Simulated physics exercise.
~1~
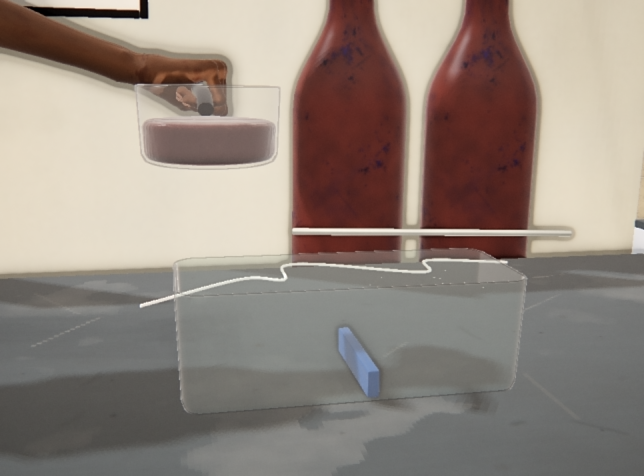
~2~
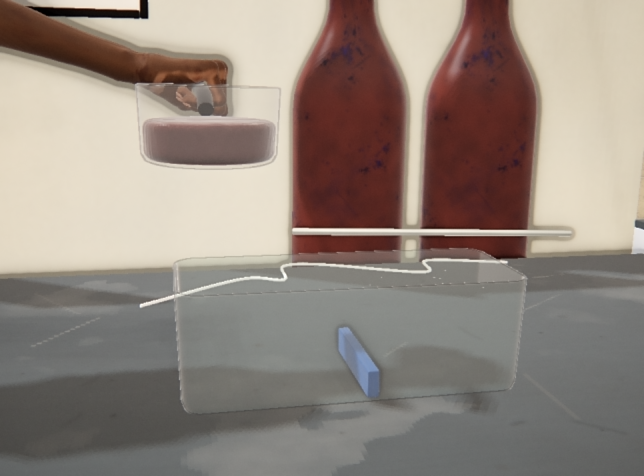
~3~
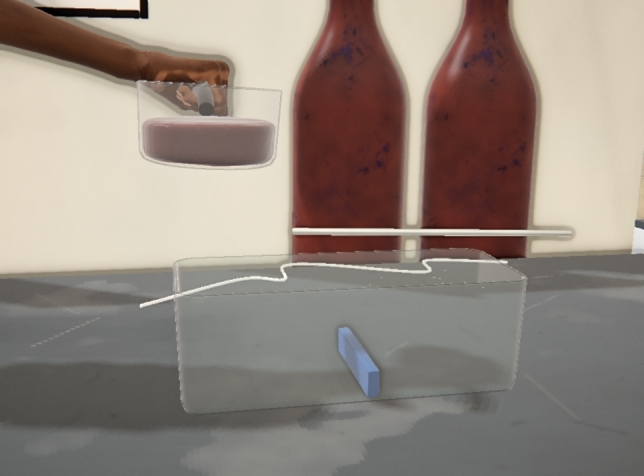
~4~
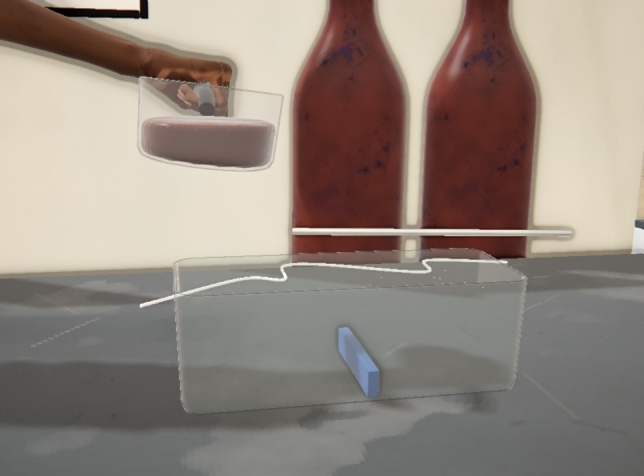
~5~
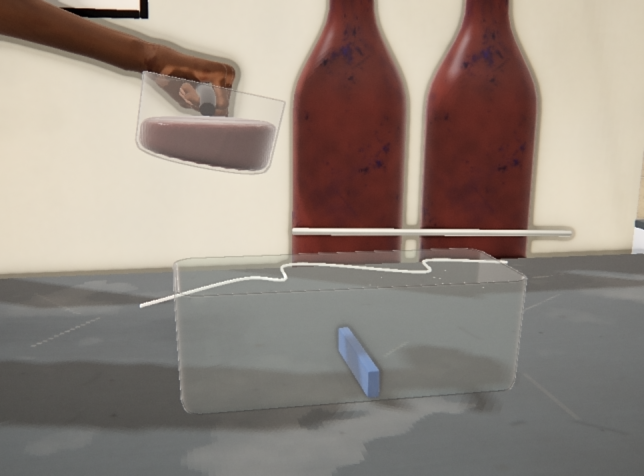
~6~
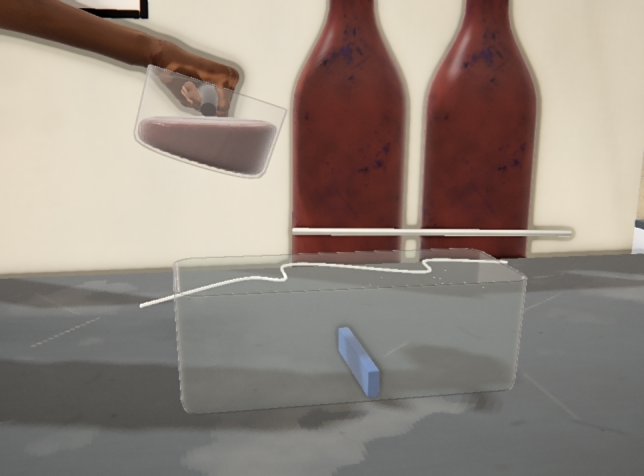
A hand holds a clear container of dark liquid and slowly tilts it rightward.
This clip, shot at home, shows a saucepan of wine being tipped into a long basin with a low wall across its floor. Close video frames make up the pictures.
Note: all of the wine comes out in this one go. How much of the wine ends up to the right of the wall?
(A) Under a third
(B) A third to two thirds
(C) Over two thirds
(A) Under a third.
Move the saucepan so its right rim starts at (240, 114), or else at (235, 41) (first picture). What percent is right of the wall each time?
15 and 15 per cent.
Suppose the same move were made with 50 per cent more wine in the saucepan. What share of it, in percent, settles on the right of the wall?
About 40 in a hundred.
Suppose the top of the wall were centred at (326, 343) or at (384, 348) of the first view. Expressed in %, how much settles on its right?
Record: Case 1 near 55 %, case 2 near 10 %.
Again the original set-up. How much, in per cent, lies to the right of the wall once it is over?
That works out to roughly 15 percent.
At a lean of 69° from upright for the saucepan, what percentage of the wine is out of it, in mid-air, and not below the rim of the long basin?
About 30 per cent.
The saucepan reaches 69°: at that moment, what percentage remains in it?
65 per cent, approximately.
A moment on, the saucepan is tipped part way and 66 per cent is still to pour, 5 is left of the wall and 0 right of it.
Next, the saucepan is tipped on its side and 17 per cent is still to pour, 59 is left of the wall and 8 right of it.
Then the saucepan is tipped on its side and 2 per cent is still to pour, 83 is left of the wall and 12 right of it.
Later the saucepan is tipped on its side and 0 per cent is still to pour, 85 is left of the wall and 13 right of it.
At rest 86 per cent lies left of the wall, 13 right of it and 1 outside.
